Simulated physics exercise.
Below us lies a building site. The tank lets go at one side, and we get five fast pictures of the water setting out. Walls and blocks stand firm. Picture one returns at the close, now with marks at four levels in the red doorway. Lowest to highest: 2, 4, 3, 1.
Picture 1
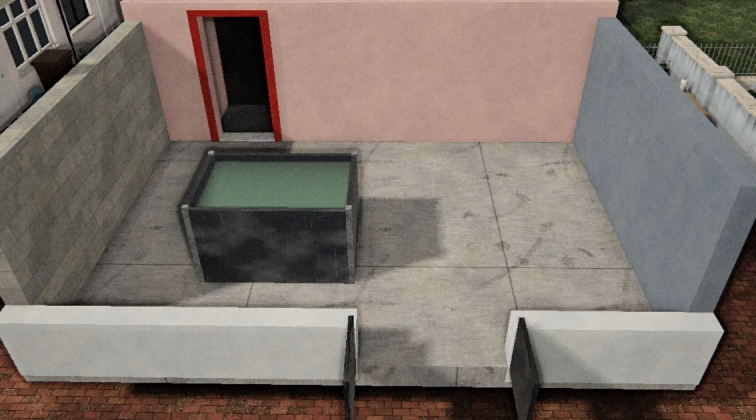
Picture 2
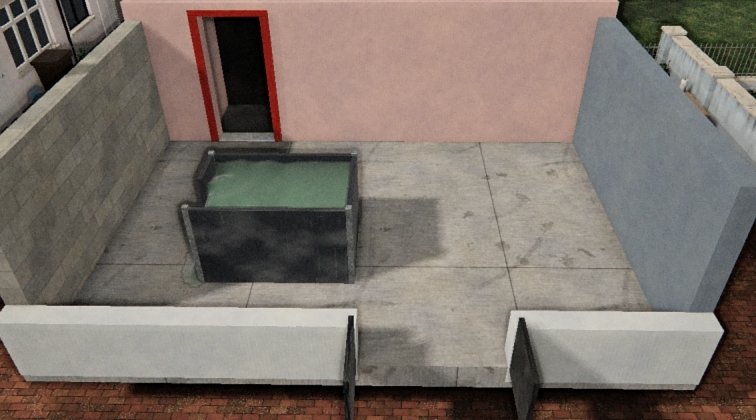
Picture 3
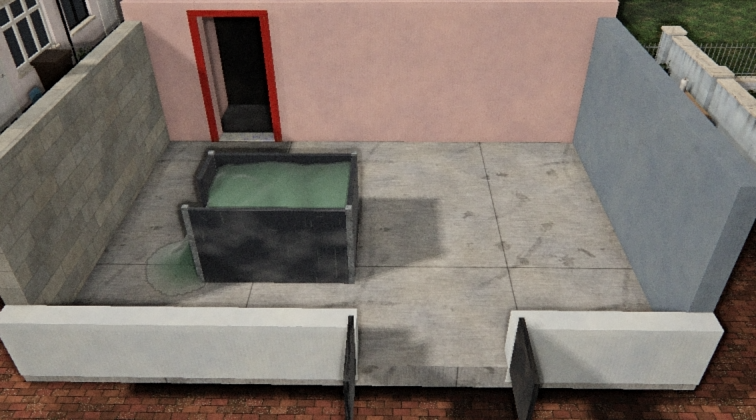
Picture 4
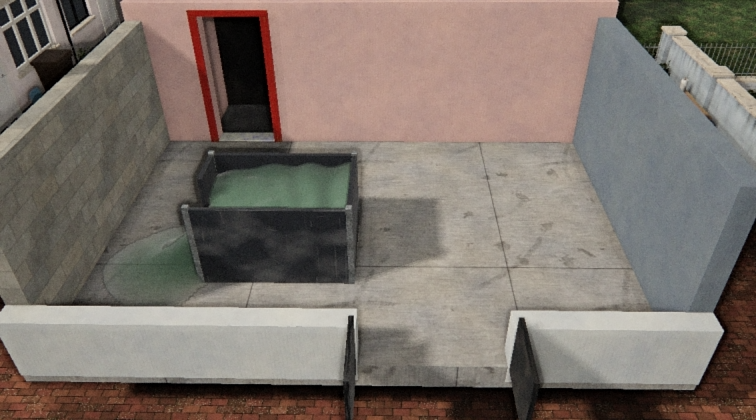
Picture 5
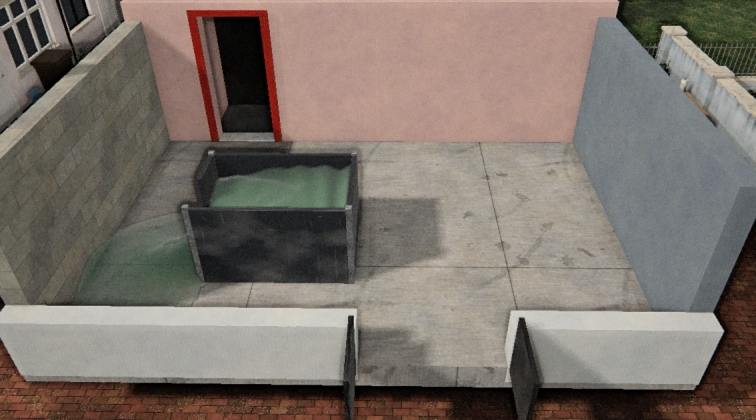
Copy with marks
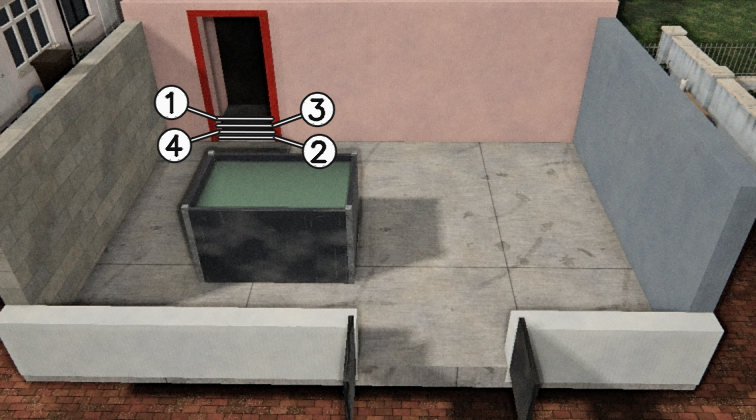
Green water spilling from the left side of a dark open tank and spreading across a walled concrete yard toward the left wall.
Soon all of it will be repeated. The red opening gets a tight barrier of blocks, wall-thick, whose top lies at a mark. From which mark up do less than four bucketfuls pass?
Mark 4 just does it.
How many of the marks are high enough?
Three.
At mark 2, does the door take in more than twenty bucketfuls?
No.
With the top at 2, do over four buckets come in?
Yes, that goes wrong.
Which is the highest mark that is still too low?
Here it is mark 2.
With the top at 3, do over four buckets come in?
No, that is safe.
On the marked copy, 1 at (244, 118); 2 at (247, 137); 3 at (245, 125); 4 at (246, 131); from the bottom up 2, 4, 3, 1.
For mark 1, nothing gets over.
For mark 2, about 9 bucketfuls get in.
For mark 3, nothing gets over.
For mark 4, a splash gets over, under a bucket.
